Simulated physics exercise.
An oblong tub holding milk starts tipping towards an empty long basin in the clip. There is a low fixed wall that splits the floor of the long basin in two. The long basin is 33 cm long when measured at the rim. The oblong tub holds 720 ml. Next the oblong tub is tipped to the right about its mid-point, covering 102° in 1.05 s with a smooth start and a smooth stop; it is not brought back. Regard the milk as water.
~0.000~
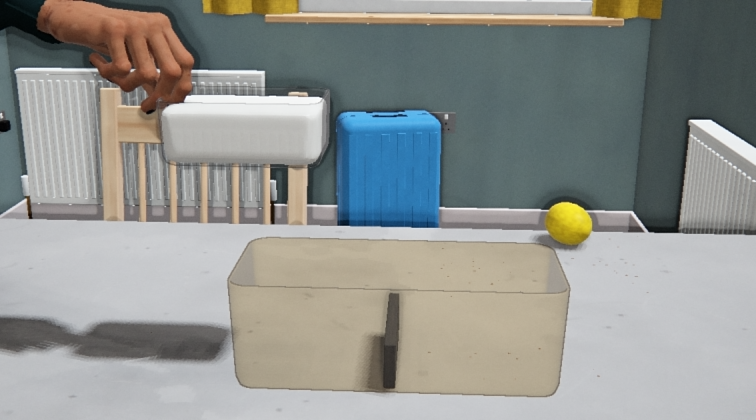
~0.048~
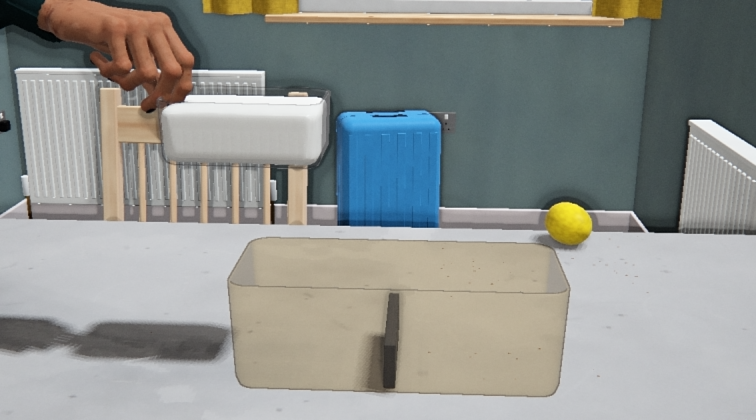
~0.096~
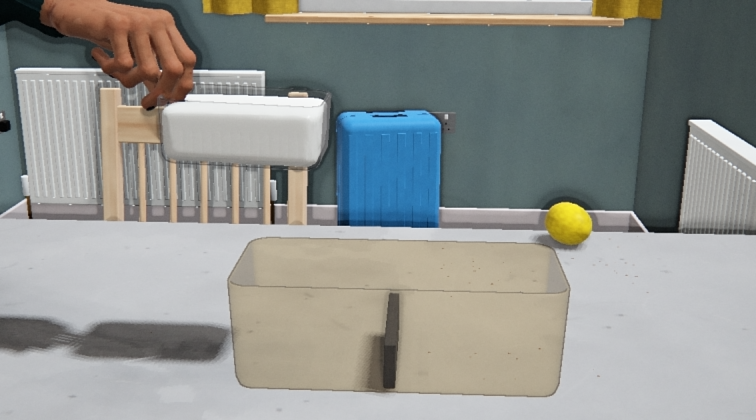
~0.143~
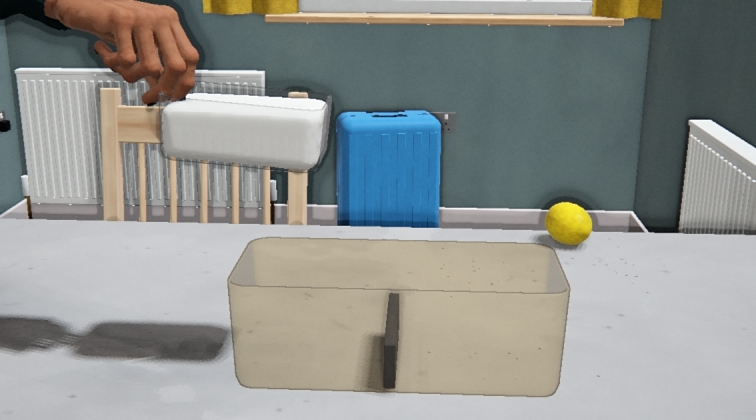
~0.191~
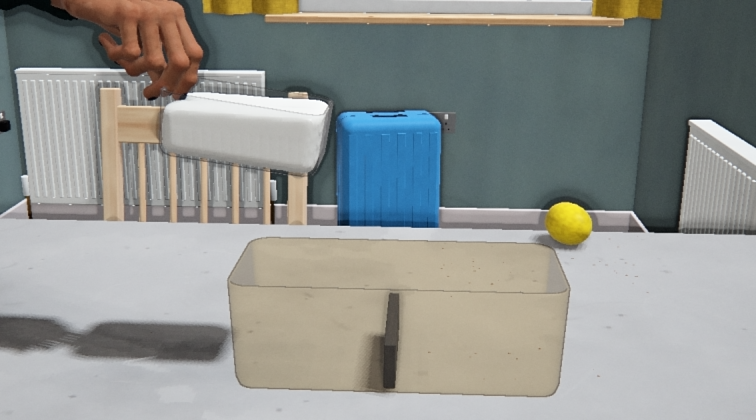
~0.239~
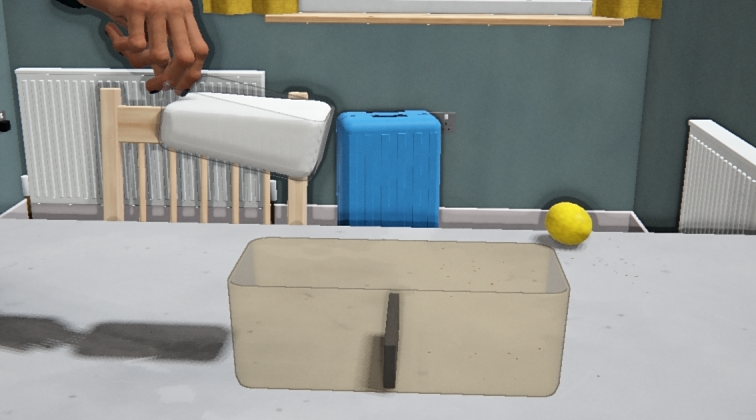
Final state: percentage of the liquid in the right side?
Approximately 54 %.
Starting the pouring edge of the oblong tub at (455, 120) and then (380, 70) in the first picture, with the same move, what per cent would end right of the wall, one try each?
I'd expect close to 85 per cent and then close to 75 per cent.
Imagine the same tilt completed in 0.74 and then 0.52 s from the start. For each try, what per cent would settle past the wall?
Roughly 45 per cent the first time and 25 per cent the second.
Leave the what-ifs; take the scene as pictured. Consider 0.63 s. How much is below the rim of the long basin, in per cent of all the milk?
22 %, roughly.
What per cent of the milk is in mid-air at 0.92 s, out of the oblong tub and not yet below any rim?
Near 5 percent.
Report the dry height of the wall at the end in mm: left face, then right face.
Left roughly 36 mm; right roughly 32 mm.
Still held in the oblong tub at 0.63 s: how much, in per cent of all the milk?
About 32 percent.
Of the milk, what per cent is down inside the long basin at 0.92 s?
About 84 per cent.
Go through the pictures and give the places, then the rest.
Tilt 0°; pouring edge (325, 98); surface from (173, 102) to (324, 105); the long basin's rim runs from (240, 261) to (561, 269); the wall's top is at (392, 319), in the first frame.
Tilt 1°; pouring edge (325, 99); surface from (173, 102) to (324, 106), in the second frame.
Tilt 2°; pouring edge (326, 101); surface from (174, 102) to (324, 106), in the third frame.
Tilt 5°; pouring edge (327, 105); surface from (174, 101) to (326, 108), in the fourth frame.
Tilt 8°; pouring edge (328, 110); surface from (175, 100) to (327, 109), in the fifth frame.
Tilt 12°; pouring edge (329, 116); surface from (175, 100) to (329, 110), in the sixth frame.
Then, 0.63 s in, the tilt is 67° and 32 per cent is still to pour, 4 is left of the wall and 18 right of it.
Then, 0.92 s in, the tilt is 98° and 6 per cent is still to pour, 30 is left of the wall and 53 right of it.
Then, 1.22 s in, the tilt is 102° and 1 per cent is still to pour, 39 is left of the wall and 54 right of it.
Then, 1.55 s in, the tilt is 102° and 0 per cent is still to pour, 40 is left of the wall and 54 right of it.
Finally, 40 per cent lies left of the wall, 54 right of it and 5 outside.
